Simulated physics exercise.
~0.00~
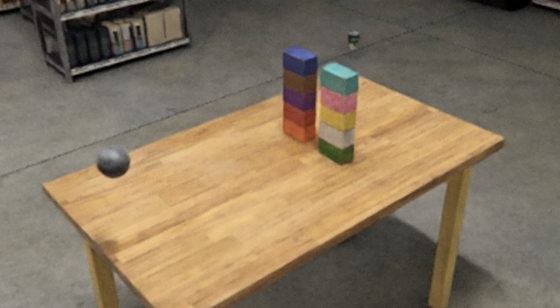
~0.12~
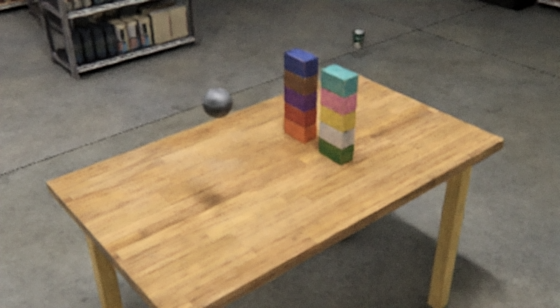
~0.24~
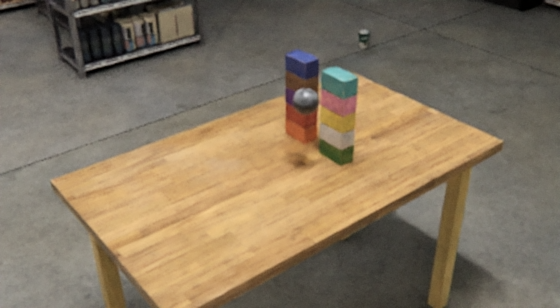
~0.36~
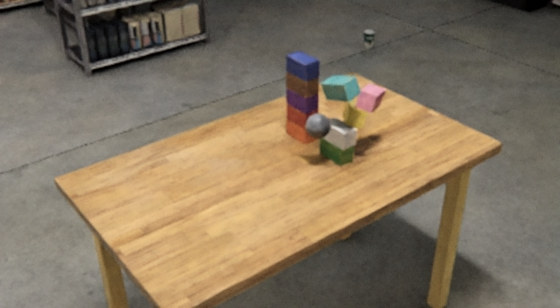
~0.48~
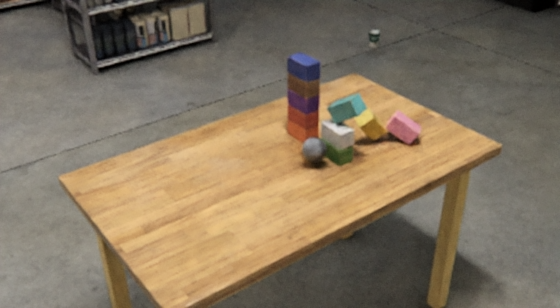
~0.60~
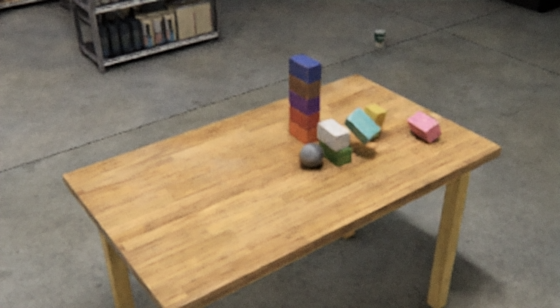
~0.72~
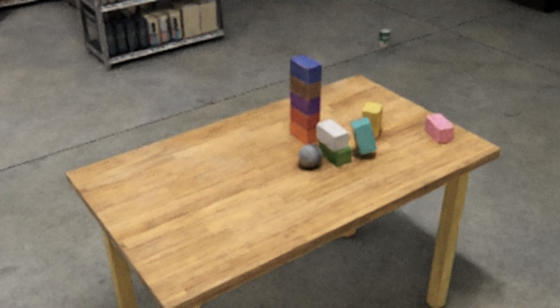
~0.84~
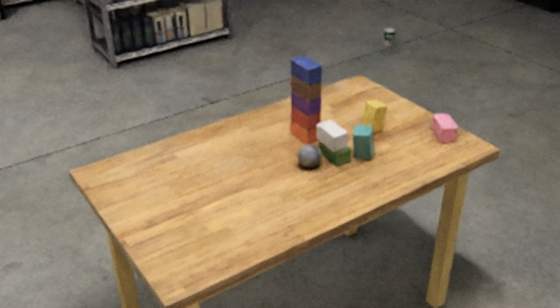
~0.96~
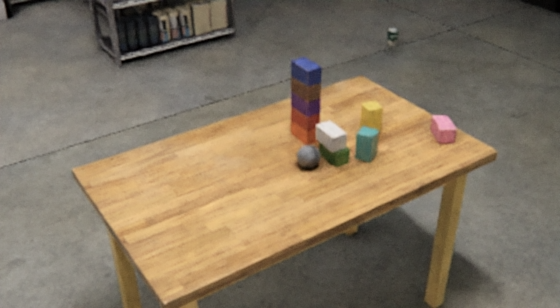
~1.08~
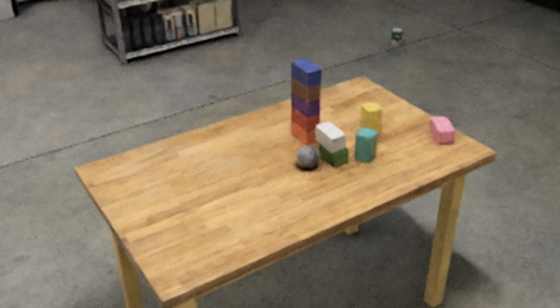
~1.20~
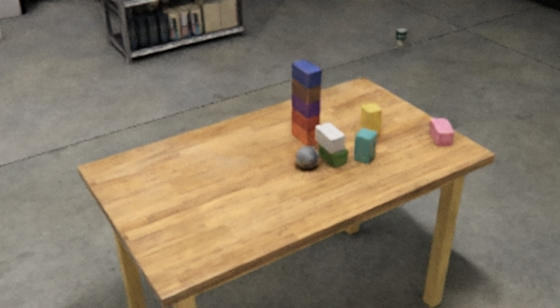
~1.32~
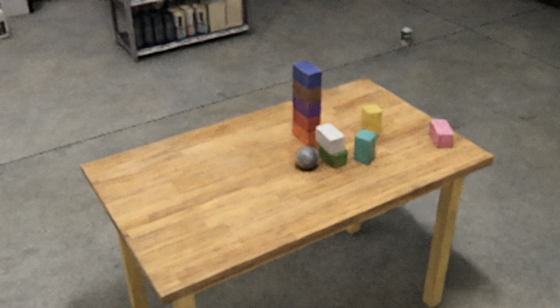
On a wooden table, a grey ball striking one of two block stacks, scattering turquoise, yellow and pink blocks to the right.
